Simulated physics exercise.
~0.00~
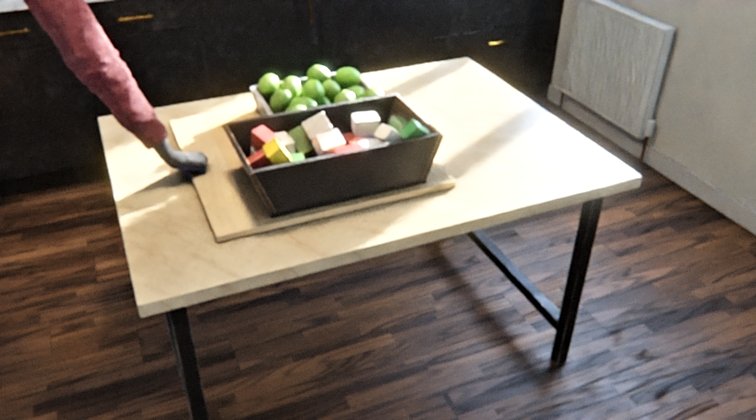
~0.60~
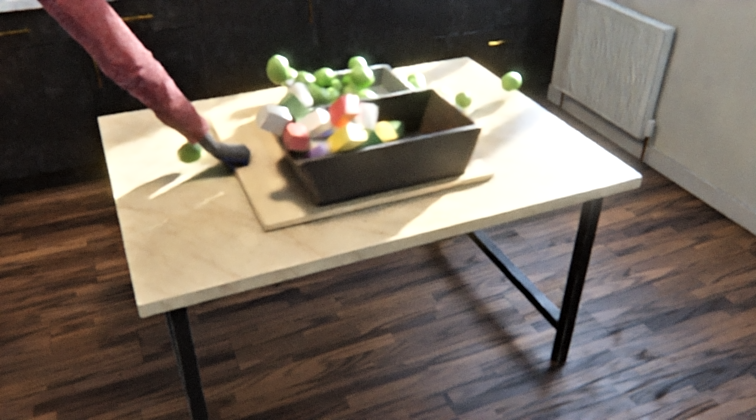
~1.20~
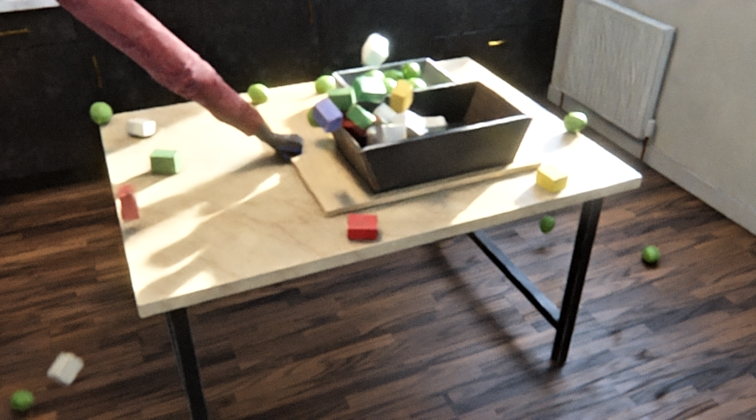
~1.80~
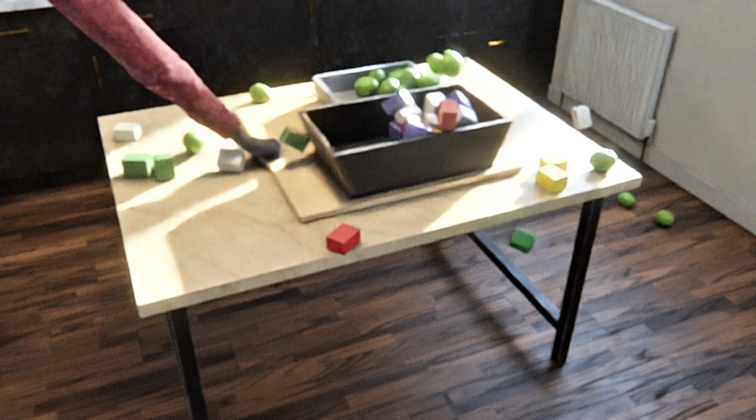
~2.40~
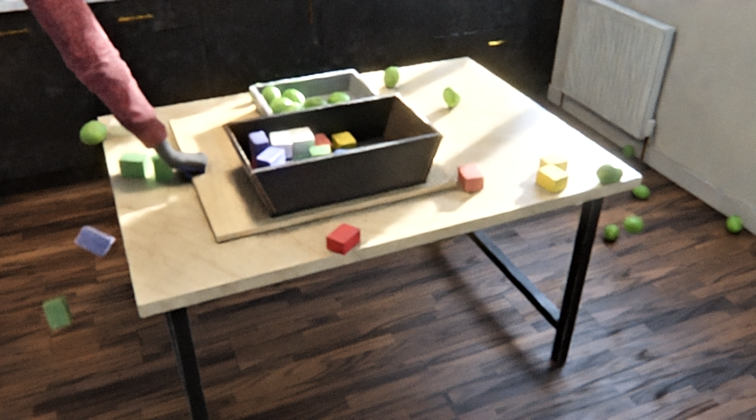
On a pale wooden table, a gloved arm slides a board of two trays right and back, scattering limes and coloured bricks.
